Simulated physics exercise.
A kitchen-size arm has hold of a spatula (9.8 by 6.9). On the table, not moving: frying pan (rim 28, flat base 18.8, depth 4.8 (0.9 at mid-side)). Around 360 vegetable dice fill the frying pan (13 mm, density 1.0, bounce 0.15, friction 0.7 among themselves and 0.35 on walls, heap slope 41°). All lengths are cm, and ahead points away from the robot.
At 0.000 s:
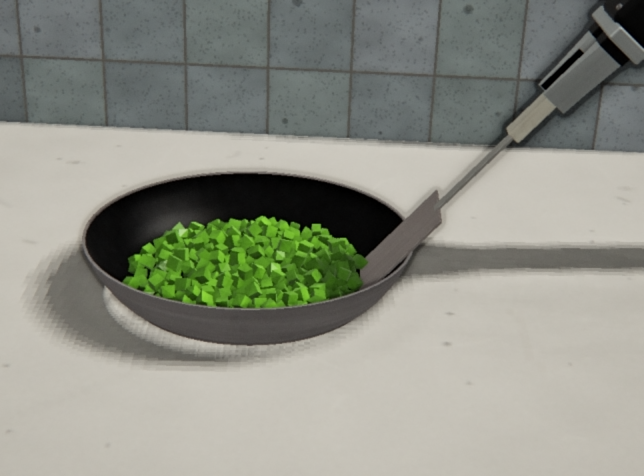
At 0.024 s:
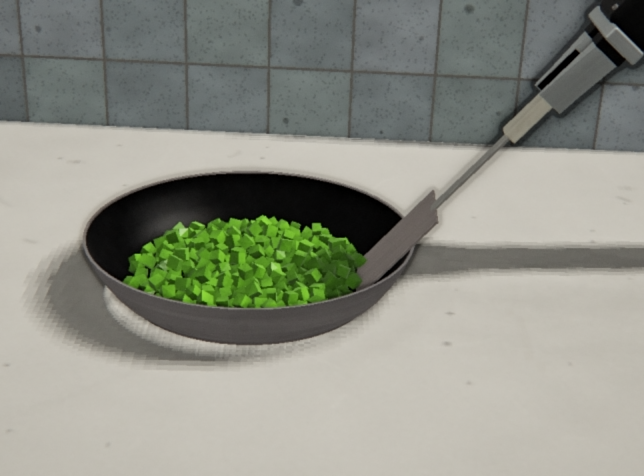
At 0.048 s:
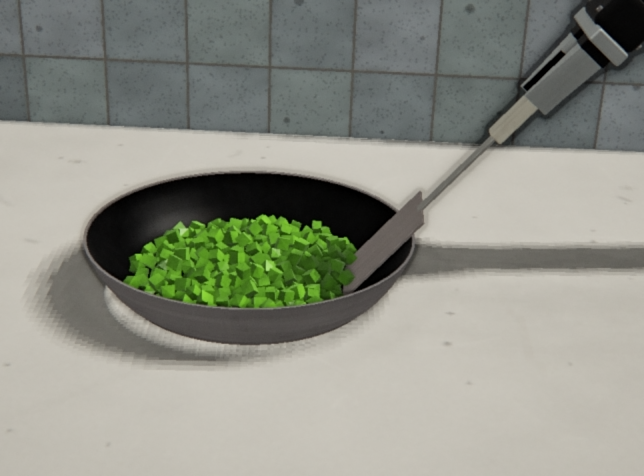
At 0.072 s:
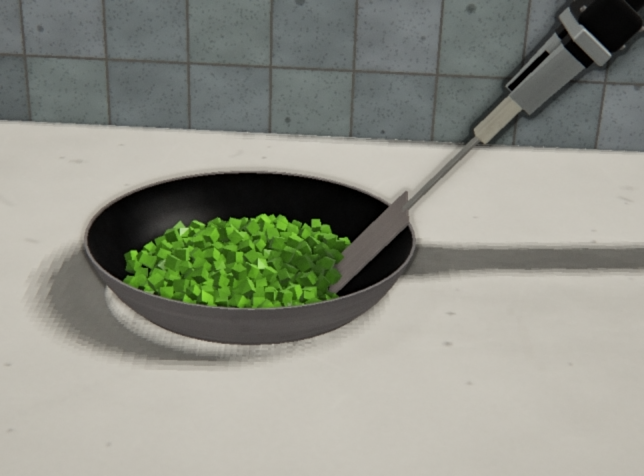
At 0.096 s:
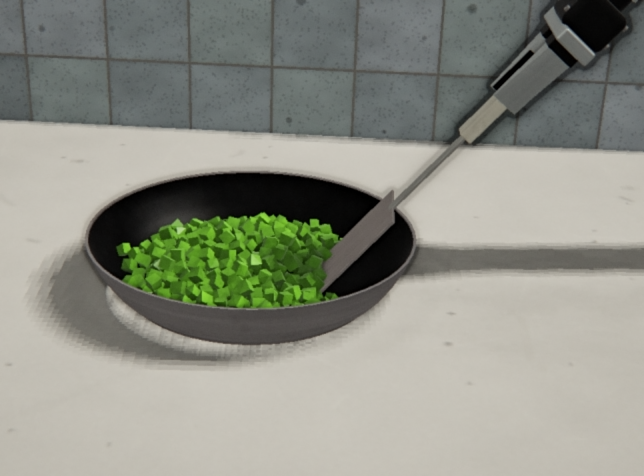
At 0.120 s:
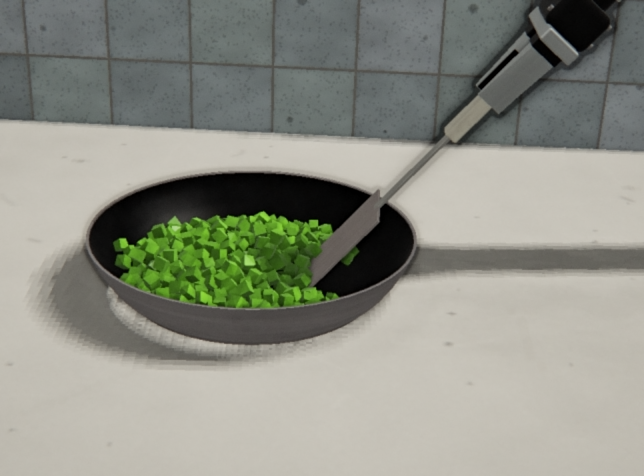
On a pale countertop before a grey tiled wall, a robotic arm holds a spatula in a dark frying pan heaped with green cubes, then moves the tilted blade steadily left, nudging the pile slightly leftward while the pan stays still.
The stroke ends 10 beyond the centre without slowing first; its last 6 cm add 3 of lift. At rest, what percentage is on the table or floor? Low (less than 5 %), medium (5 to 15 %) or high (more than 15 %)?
Share on the table or floor: Medium (5 to 15 %).
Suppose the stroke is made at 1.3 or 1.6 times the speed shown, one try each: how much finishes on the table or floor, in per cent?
Some 15 and 20 per cent.
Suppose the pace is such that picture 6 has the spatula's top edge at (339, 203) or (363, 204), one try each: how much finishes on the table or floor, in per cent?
About 20 and 15 per cent.
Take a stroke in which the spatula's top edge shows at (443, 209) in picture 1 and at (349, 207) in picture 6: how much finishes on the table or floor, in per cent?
About 20 per cent.
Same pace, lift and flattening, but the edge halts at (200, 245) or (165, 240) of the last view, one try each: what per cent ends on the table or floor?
About 0 and 0 per cent.
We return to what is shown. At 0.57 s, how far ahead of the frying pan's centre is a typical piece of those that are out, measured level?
Some 16 cm.
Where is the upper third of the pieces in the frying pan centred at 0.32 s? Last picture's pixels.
Near (169, 232).
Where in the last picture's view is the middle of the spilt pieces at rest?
Around (57, 258).
By 0.22 s, sloping 50°, highest piece 5 above the table; 356 in the frying pan.
By 0.32 s, sloping 50°, highest piece 7 above the table; 356 in the frying pan.
By 0.57 s, sloping 50°, highest piece 6 above the table; 322 in the frying pan, 27 on the table or floor, 7 on the blade or in flight.
By 1.62 s, sloping 50°, highest piece 6 above the table; 321 in the frying pan, 35 on the table or floor.
Final count, 321 in the frying pan, 35 on the table or floor. That is 10 % on the table or floor.
